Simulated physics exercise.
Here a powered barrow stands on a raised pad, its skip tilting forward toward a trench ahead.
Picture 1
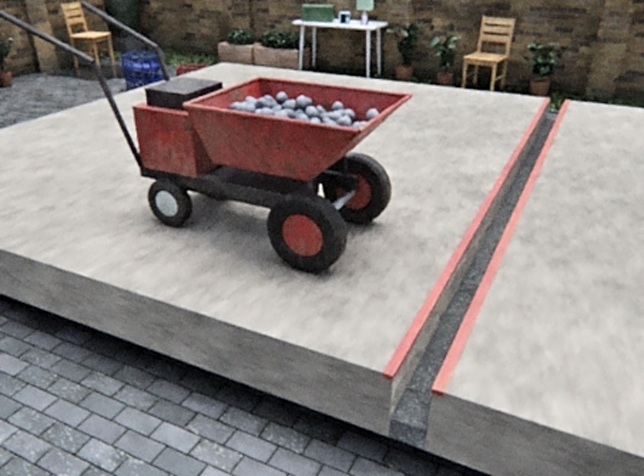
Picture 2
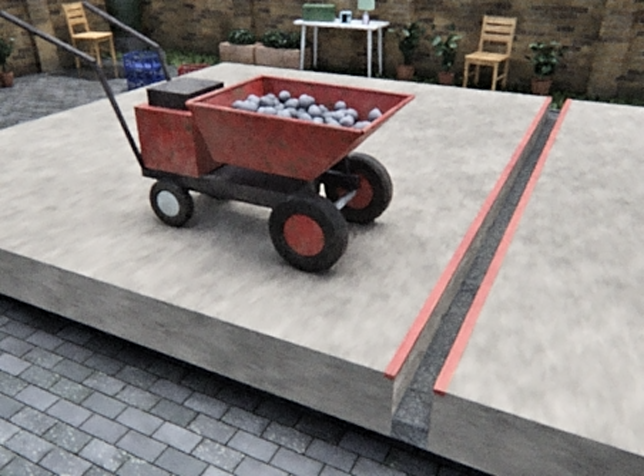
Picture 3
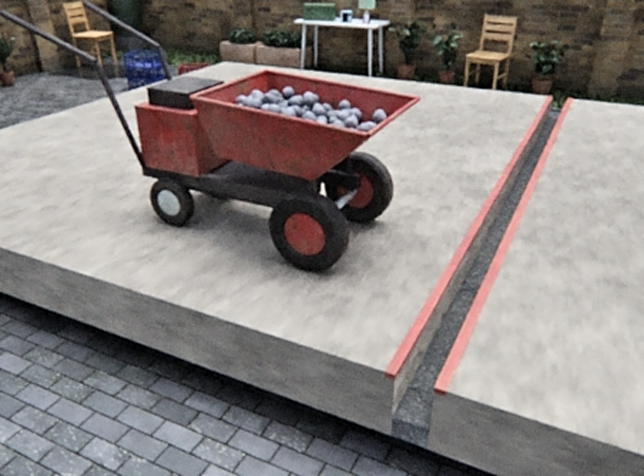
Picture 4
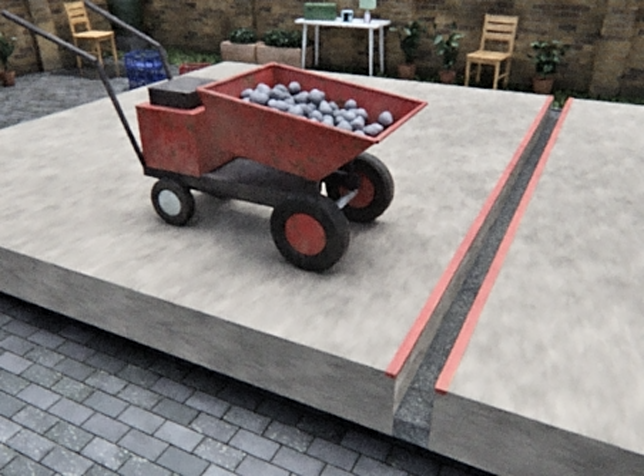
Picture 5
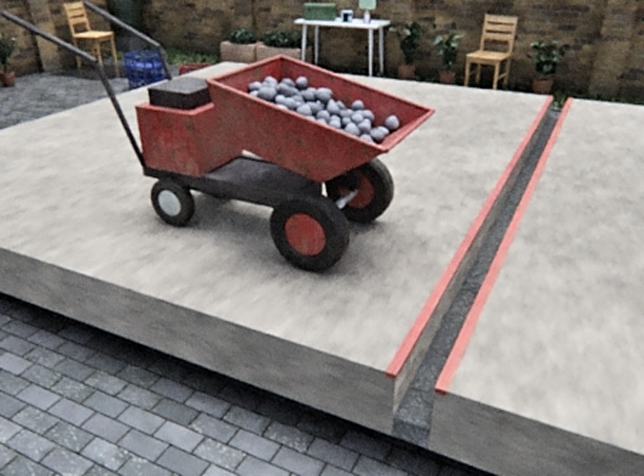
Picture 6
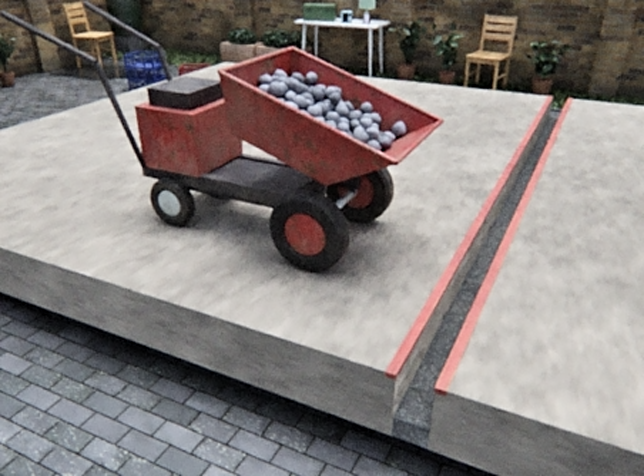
A red powered barrow full of round grey cobbles stood on a raised pad near a narrow trench, then its skip gradually tilted forward to the right, the cobbles still inside.
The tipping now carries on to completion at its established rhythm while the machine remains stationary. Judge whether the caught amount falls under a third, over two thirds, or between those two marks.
It falls between those two marks.
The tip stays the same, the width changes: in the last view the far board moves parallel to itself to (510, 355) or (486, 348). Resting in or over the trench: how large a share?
90 % and 80 %, give or take.
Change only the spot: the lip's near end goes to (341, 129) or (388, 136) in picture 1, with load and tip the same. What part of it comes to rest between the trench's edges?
First try: 50 per cent; second try: 30 per cent.
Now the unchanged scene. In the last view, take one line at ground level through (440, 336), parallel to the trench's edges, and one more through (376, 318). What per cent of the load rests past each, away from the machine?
Result, first then second: 60 %, 90 %.
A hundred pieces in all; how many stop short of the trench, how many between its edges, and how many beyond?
Estimates - short: 5 in a hundred, between: 55 in a hundred, beyond: 30 in a hundred.
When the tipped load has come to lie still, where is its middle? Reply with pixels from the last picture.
Somewhere around (479, 275) in the final view.
Soon, skip tipped steeply; all in the skip.
A while on, skip tipped right over; about half in the skip; a stray few short of the trench; about a third in or heaped over the trench; a small part beyond it.
Towards the end, skip tipped right over; a small part in the skip; a stray few short of the trench; about half in or heaped over the trench; about a third beyond it.
Finally, skip tipped right over; a small part in the skip; a small part short of the trench; about half in or heaped over the trench; about a third beyond it.
